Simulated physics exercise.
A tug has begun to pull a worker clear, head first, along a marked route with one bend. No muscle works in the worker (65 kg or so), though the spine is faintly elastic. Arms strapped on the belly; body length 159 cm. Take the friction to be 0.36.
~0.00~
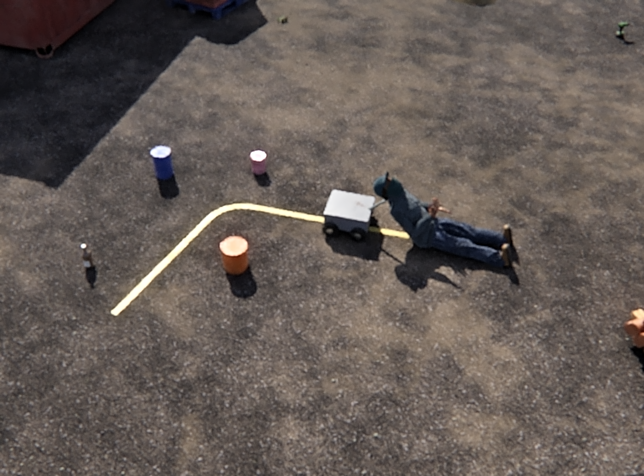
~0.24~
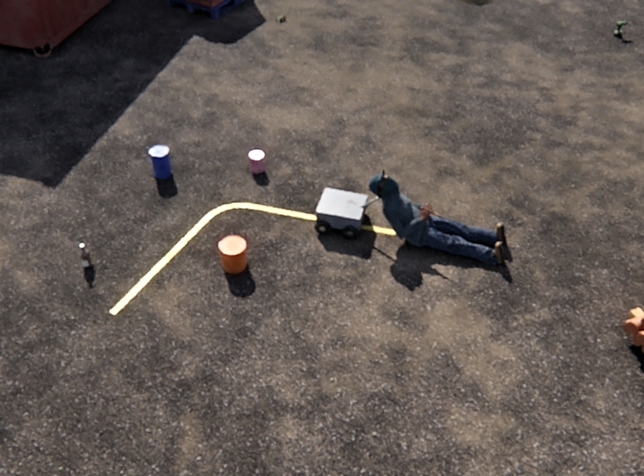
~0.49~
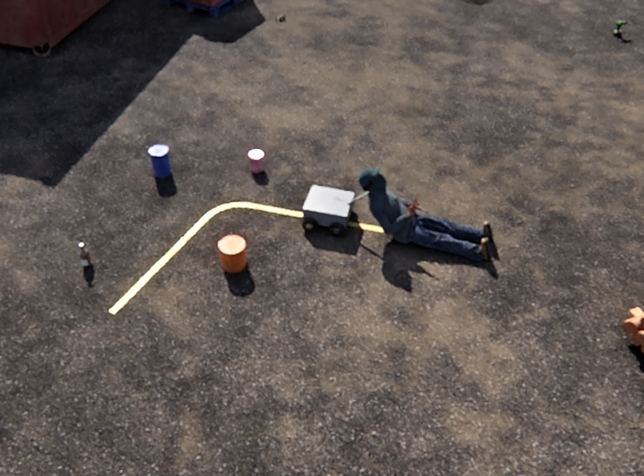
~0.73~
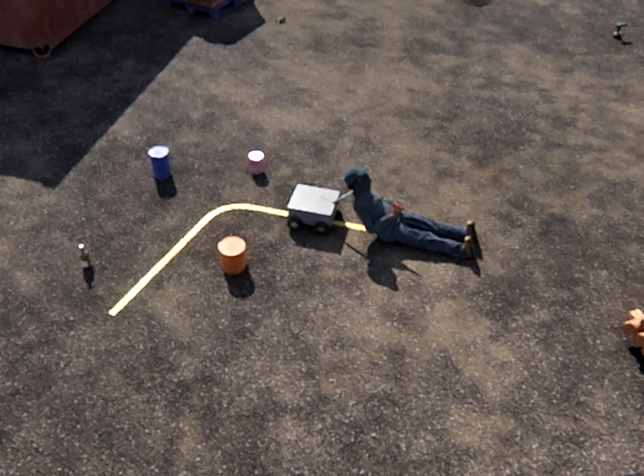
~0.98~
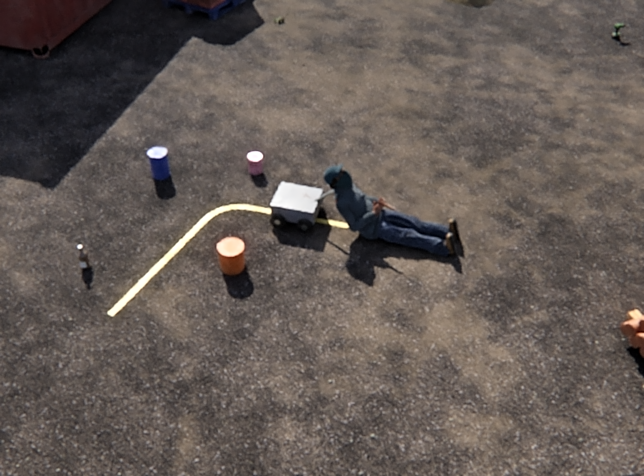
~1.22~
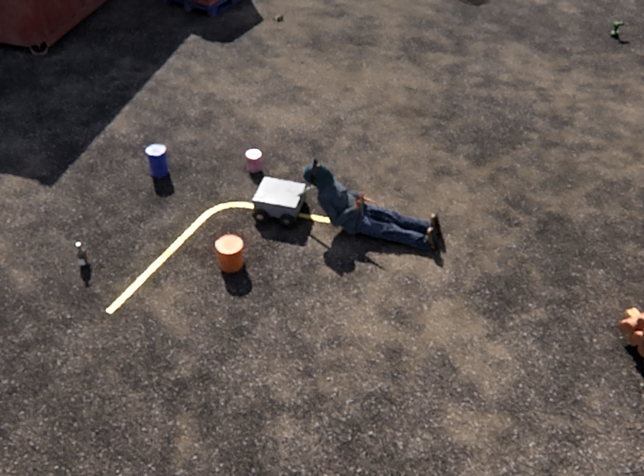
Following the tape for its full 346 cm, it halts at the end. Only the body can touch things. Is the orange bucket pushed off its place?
No.
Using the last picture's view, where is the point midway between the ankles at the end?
Around (193, 240).
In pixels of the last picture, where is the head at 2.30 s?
The head should be near (241, 161).
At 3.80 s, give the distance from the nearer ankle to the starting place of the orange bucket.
They are some 80 centimetres apart.
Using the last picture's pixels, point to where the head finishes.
It comes to rest near pixel (82, 276).
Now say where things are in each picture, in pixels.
The first frame shows orange bucket (235, 256), brown bottle (87, 256), pink can (259, 163), end of the tape (114, 314).
The second frame shows orange bucket (234, 255), brown bottle (85, 255), pink can (257, 162); 6 cm covered.
The third frame shows orange bucket (233, 255), brown bottle (85, 255), pink can (256, 162); 19 cm covered.
The fourth frame shows orange bucket (233, 256), brown bottle (84, 256), pink can (256, 163); 35 cm covered.
The fifth frame shows orange bucket (232, 257), brown bottle (83, 257), pink can (255, 164); 51 cm covered.
The sixth frame shows orange bucket (230, 254), brown bottle (82, 254), pink can (254, 161), end of the tape (108, 312); 68 cm covered.
After 2.30 s the orange bucket is where it stood, near (230, 254) in the last picture's view; the brown bottle where it stood; the nearer ankle is 128 cm from that spot.
After 3.00 s the orange bucket is where it stood, near (230, 254) in the last picture's view; the nearer ankle is 101 cm from that spot.
After 3.80 s the orange bucket is where it stood, near (230, 254) in the last picture's view; the brown bottle where it stood; the nearer ankle is 78 cm from that spot.
After 4.60 s the orange bucket is where it stood, near (230, 254) in the last picture's view; the nearer ankle is 48 cm from that spot.
After 5.4 s, orange bucket stays put; pink can stays put; blue bin stays put; brown bottle stays put.
